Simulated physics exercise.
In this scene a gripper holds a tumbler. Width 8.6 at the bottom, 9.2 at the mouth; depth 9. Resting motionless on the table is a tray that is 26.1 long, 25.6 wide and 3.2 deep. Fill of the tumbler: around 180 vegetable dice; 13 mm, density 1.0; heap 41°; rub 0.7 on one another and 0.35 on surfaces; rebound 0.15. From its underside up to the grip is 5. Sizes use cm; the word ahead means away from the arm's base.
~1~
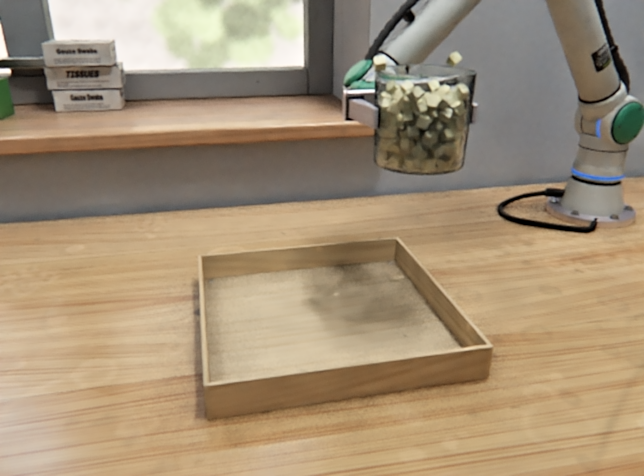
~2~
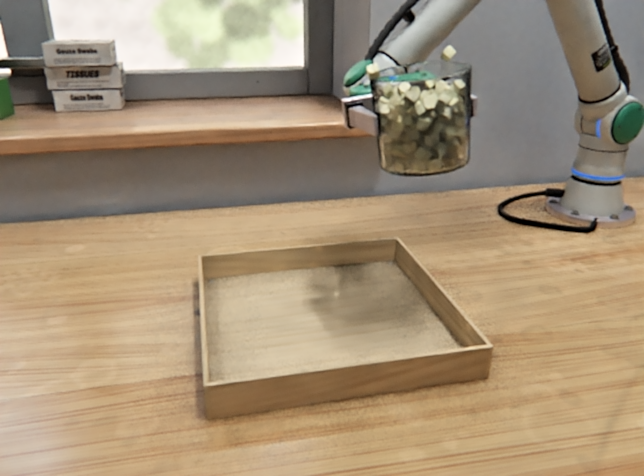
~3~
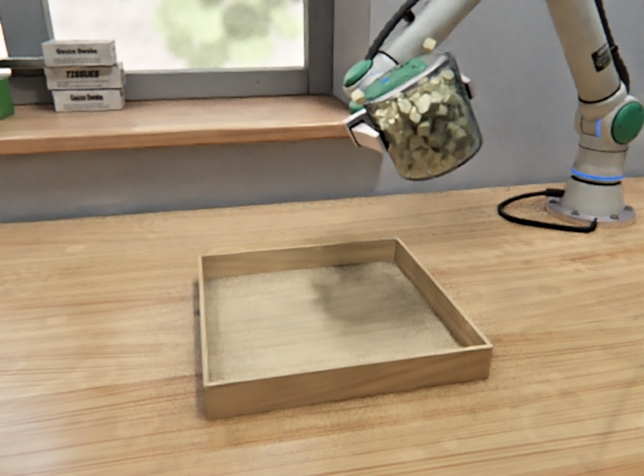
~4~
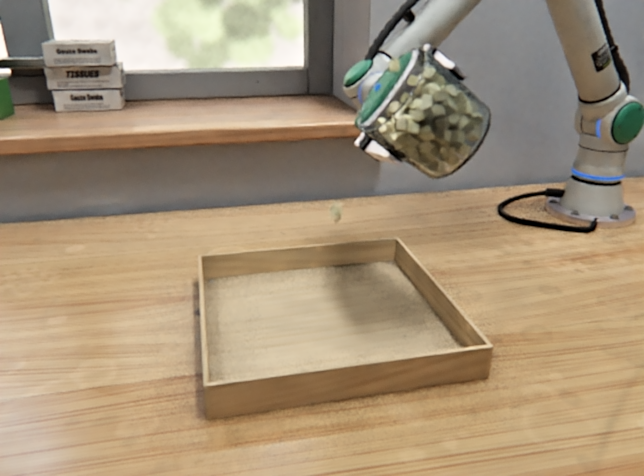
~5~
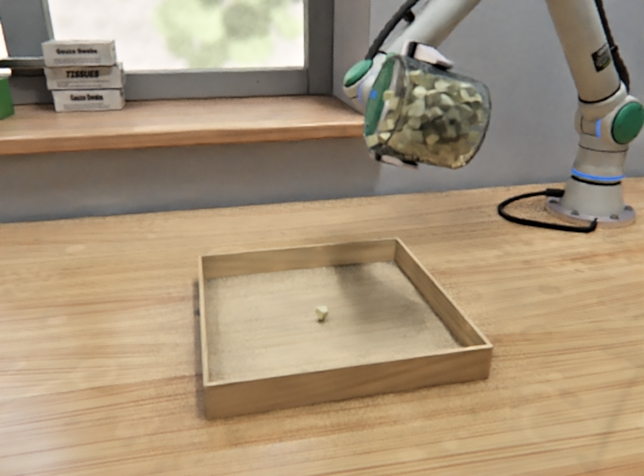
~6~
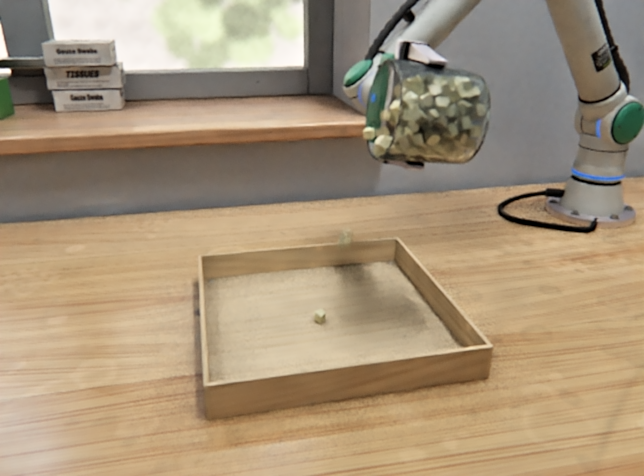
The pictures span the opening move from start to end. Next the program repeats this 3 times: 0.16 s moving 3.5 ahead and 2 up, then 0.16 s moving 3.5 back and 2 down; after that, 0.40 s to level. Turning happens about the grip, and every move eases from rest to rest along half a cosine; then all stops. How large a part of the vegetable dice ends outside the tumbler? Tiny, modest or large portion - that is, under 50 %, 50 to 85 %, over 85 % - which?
A modest portion.
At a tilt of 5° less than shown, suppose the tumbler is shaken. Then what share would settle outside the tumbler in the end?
It would then be near 45 per cent.
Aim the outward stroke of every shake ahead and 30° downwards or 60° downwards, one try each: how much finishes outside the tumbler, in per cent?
Try one gives about 30 in a hundred, try two about 10 in a hundred.
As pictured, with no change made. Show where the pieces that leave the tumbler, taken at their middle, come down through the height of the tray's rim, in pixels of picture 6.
Around (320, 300).
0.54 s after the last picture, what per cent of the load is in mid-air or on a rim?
Roughly 4 per cent.
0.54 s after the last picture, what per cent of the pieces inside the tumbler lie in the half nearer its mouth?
About 65 percent.
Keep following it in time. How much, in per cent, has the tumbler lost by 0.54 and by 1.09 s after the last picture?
30, then 60.
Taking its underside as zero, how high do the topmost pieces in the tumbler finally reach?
It reaches close to 6.0 cm in the end.
Then, 0.54 s later, tilted 82° forward, highest piece 25 above the table; 125 in the tumbler, 51 in the tray, 8 in flight or on a rim.
Then, 1.09 s later, tilted 63° forward, highest piece 23 above the table; 112 in the tray, 71 in the tumbler, 1 in flight or on a rim.
Then, 1.56 s later, level, highest piece 24 above the table; 113 in the tray, 71 in the tumbler.
Then, 2.61 s later, level, highest piece 24 above the table; 113 in the tray, 71 in the tumbler.
At rest, 113 in the tray, 71 in the tumbler. That is 61 % outside the tumbler.
